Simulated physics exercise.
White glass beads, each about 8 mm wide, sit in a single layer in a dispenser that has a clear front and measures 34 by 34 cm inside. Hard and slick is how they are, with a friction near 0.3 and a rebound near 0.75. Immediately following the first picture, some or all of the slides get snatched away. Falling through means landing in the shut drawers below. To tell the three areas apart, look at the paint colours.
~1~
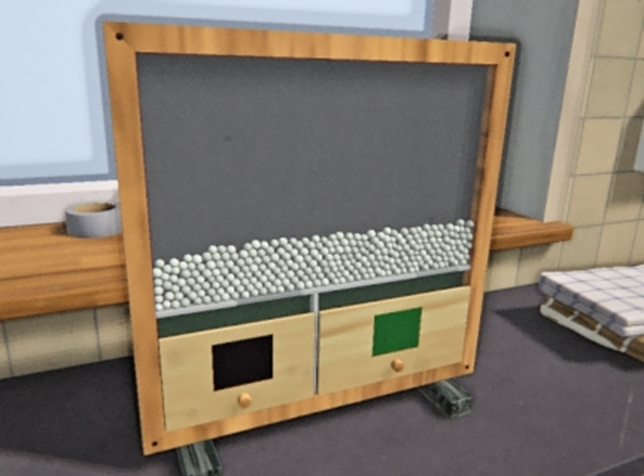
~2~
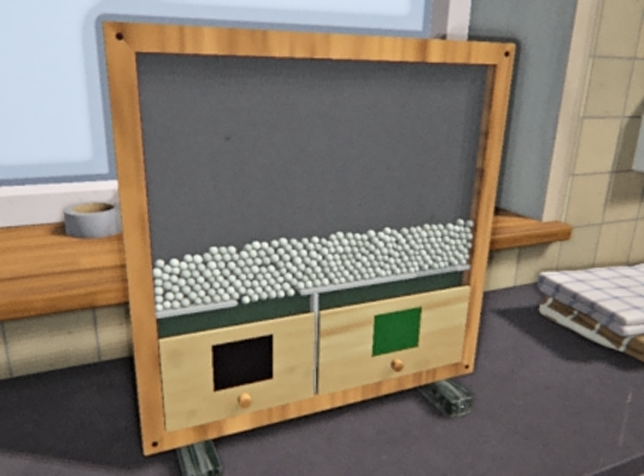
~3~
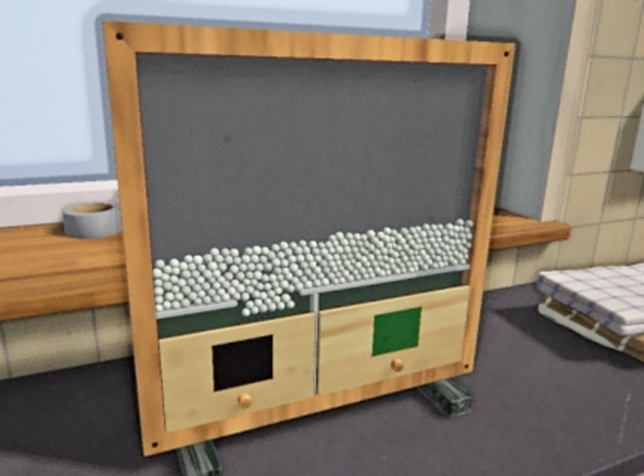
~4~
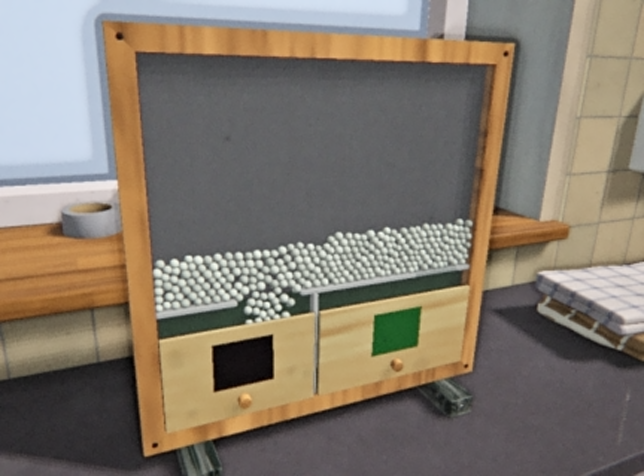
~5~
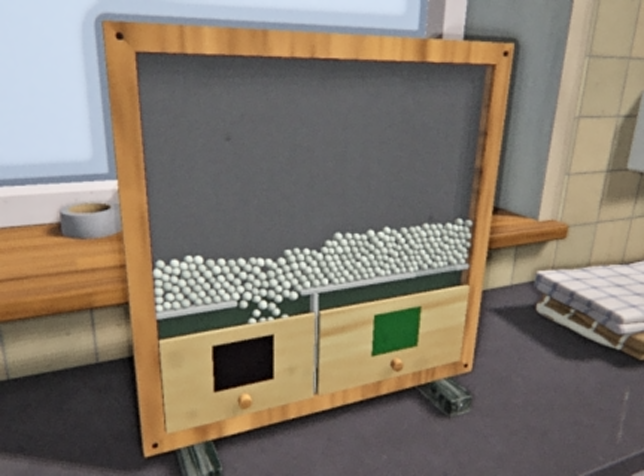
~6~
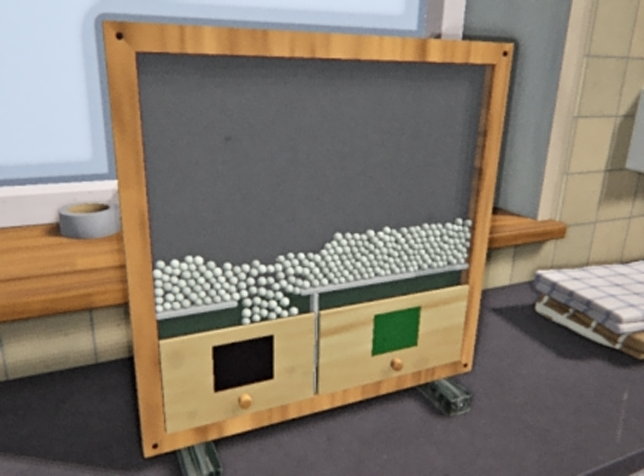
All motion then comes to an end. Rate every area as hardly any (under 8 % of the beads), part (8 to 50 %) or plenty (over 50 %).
Green: Hardly any; black: Plenty; grey: Part.
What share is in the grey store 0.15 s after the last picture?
About 70 percent.
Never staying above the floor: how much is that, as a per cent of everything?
It comes to roughly 55 percent in the end.
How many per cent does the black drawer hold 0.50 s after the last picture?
Roughly 40 per cent.
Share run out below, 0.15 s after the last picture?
I'd guess near 30 in a hundred.
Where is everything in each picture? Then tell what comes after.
The first picture shows about 290 beads; beads' middle (331, 265); green (397, 332), black (244, 362), grey (336, 85); slides (231, 302) to (304, 291), (410, 275) to (458, 268).
In the second picture, 1 of 2 slides gone; beads' middle (331, 265); 0 out.
The third picture shows beads' middle (331, 265); 11 out.
The fourth picture shows beads' middle (331, 265); 22 out.
The fifth picture shows beads' middle (337, 263); 32 out.
The sixth picture shows beads' middle (337, 263); 44 out.
Then, 0.15 s later than the last picture, 30 % are out; black 30 %, grey 70 %.
Then, 0.50 s later than the last picture, 45 % are out; black 40 %, grey 55 %.
Then, 1.20 s later than the last picture, 50 % are out; black 50 %, grey 50 %.
At rest 3.0 s after the last picture, 55 % are out; green 0 %, black 55 %, grey 45 %.
